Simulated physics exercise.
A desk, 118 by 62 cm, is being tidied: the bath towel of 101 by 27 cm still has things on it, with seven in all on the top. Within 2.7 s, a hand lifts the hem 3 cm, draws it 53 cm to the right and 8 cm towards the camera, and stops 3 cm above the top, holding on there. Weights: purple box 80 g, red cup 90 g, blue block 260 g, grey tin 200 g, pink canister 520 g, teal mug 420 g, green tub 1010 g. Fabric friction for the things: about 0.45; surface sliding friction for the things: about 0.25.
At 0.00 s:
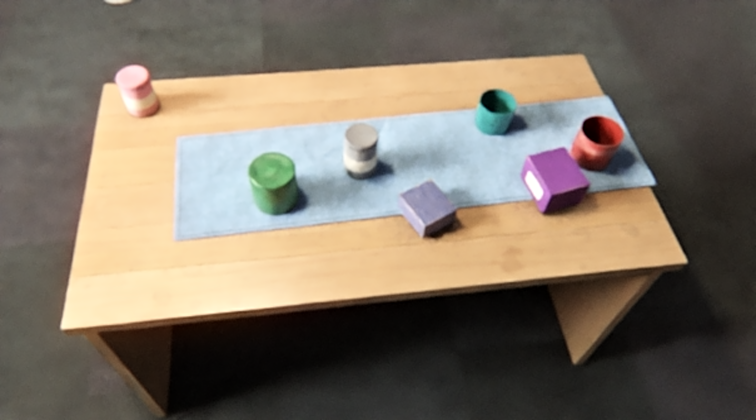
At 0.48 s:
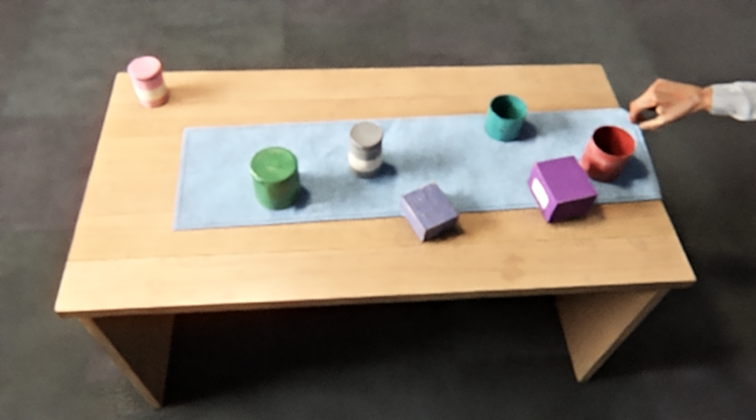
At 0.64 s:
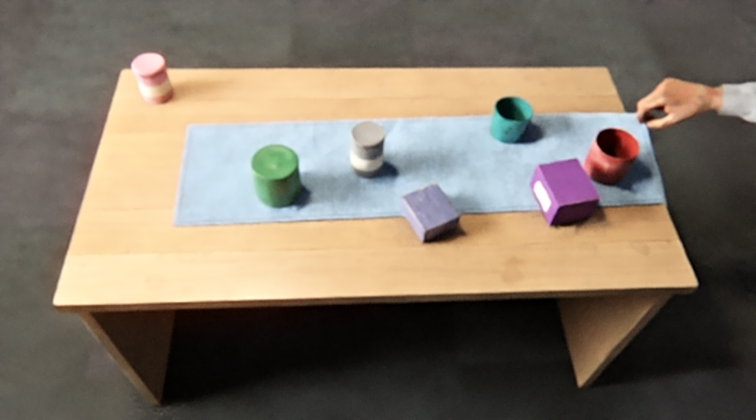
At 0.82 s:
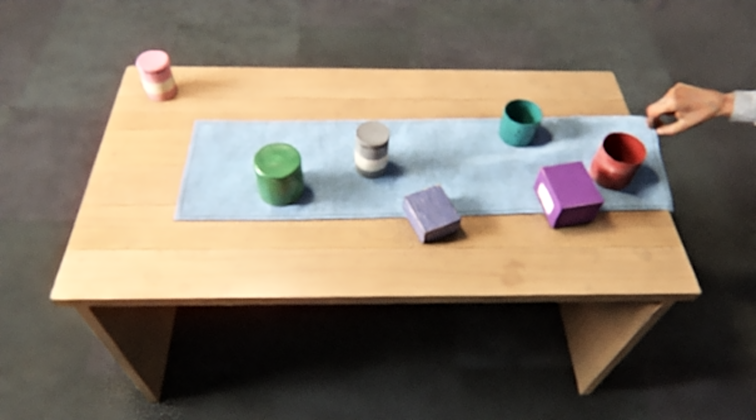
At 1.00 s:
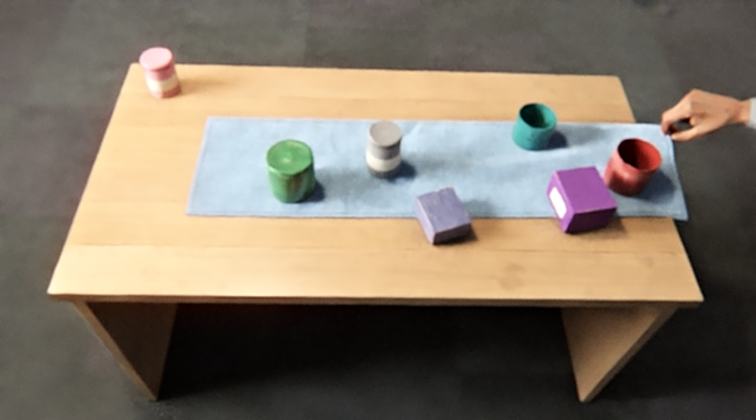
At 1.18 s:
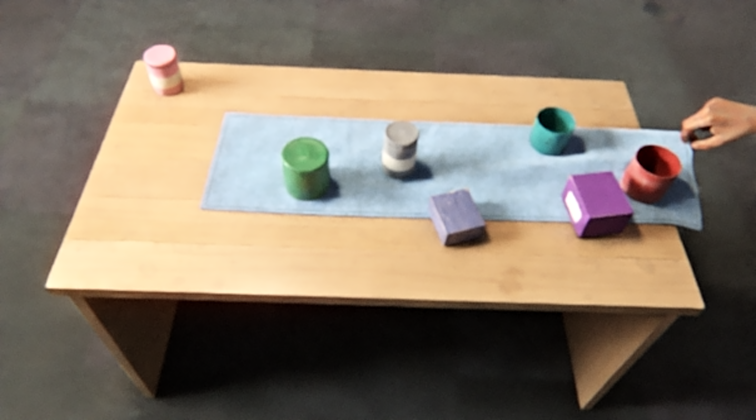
A hand grips the blue cloth's corner and pulls it right, carrying objects along the table.
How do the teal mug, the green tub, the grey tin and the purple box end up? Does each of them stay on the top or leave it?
Outcome: The teal mug leaves the top, the green tub stays put on top, the grey tin stays put on top, the purple box leaves the top.
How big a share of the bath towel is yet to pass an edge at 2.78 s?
Share within the edges: Approx. 50 %.
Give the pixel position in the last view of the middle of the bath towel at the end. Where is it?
(673, 178) or thereabouts.
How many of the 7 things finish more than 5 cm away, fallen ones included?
The count is 6.
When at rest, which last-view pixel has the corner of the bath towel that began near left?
(431, 190).
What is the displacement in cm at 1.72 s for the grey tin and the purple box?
Lab note - grey tin displaced 20 cm, purple box displaced 20 cm.
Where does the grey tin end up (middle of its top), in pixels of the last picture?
Somewhere around (640, 135) is where it ends up.
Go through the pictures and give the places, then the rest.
In the first picture, shows, teal mug (498, 102); green tub (272, 169); grey tin (361, 135); purple box (559, 169); bath towel corners (174, 241) (177, 138) (608, 97) (656, 185).
In the second picture, shows, bath towel corners (173, 230) (185, 129); grip (636, 124).
In the third picture, shows, bath towel corners (173, 226) (188, 125); grip (644, 124).
In the fourth picture, shows, teal mug (523, 112); grey tin (373, 133); red cup (624, 148); bath towel corners (174, 220) (195, 121); grip (653, 129).
In the fifth picture, shows, blue block (444, 208); teal mug (538, 116); grey tin (385, 132); bath towel corners (186, 215) (208, 117); grip (668, 135).
In the sixth picture, shows, teal mug (556, 120); green tub (305, 153); grey tin (402, 132); purple box (602, 193); bath towel corners (200, 209) (226, 113); grip (687, 143).
By 1.7 s, 80 % of the bath towel is still over the top; teal mug 21 cm off its start, grey tin 20 cm off its start, green tub 19 cm off its start.
By 2.2 s, 65 % of the bath towel is still over the top; teal mug over the edge, purple box over the edge, grey tin 37 cm off its start.
By 2.8 s, 50 % of the bath towel is still over the top; teal mug over the edge, grey tin 49 cm off its start at (615, 131), green tub 48 cm off its start at (520, 145).
By 3.3 s, 45 % of the bath towel is still over the top; grey tin 54 cm off its start, green tub 52 cm off its start, teal mug over the edge.
By 4.9 s, 45 % of the bath towel is still over the top; grey tin 54 cm off its start at (640, 135), green tub 52 cm off its start at (544, 146), teal mug over the edge, purple box over the edge.
